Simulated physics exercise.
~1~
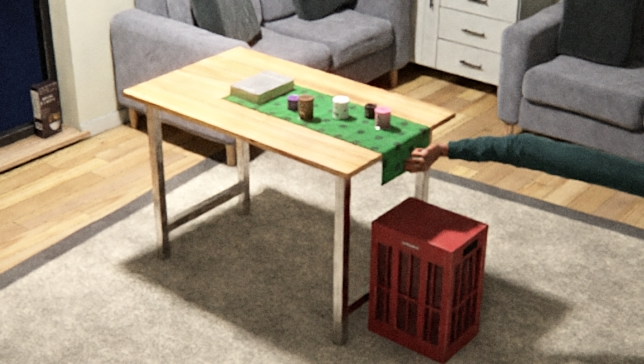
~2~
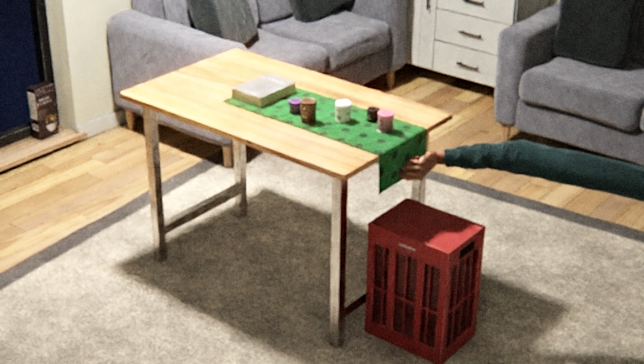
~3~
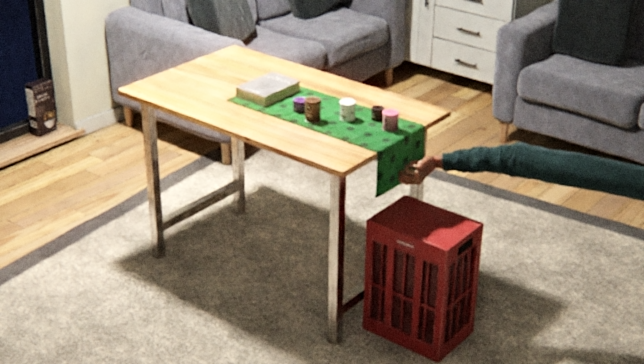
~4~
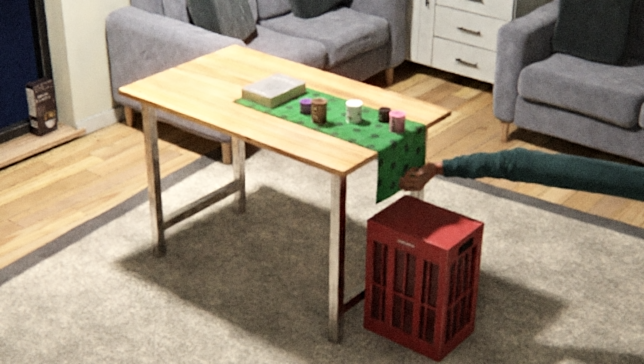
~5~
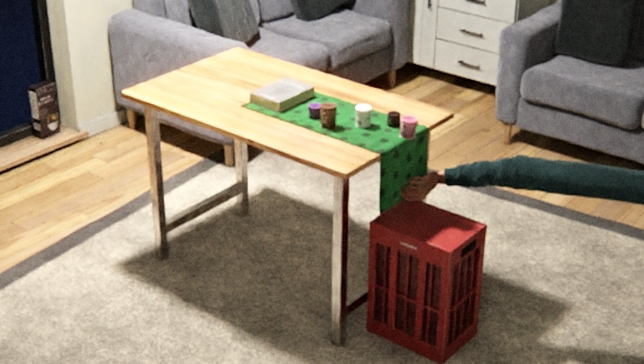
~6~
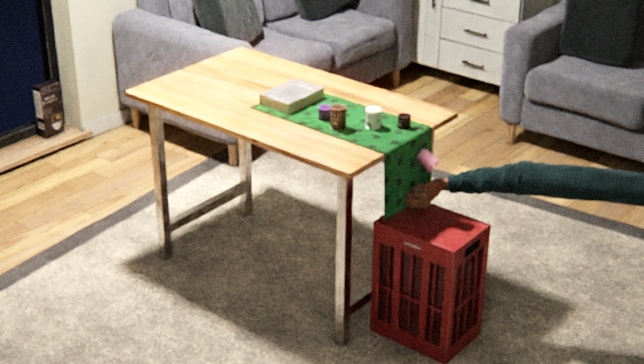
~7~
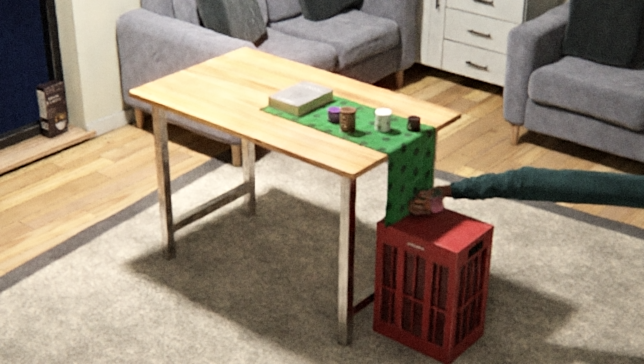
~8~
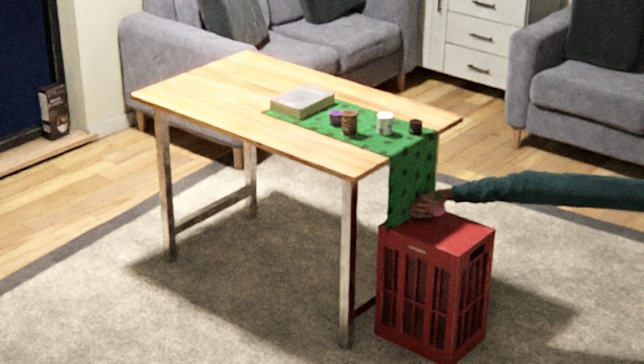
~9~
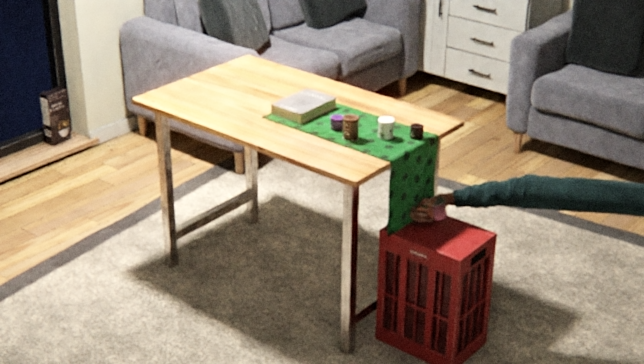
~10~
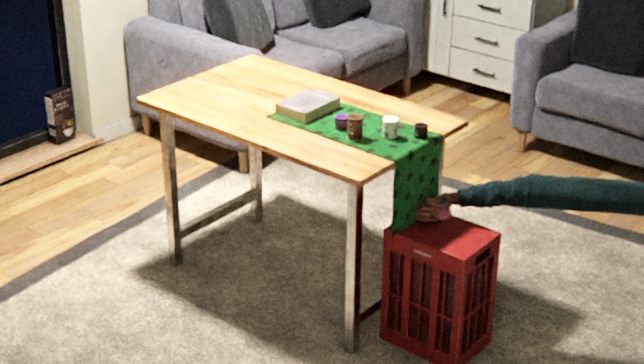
A hand drew a green cloth off the right end of a wooden table, carrying a book and several small containers along, until a pink can tipped over the edge and the cloth's hem stopped at the red crate, everything else still on top.
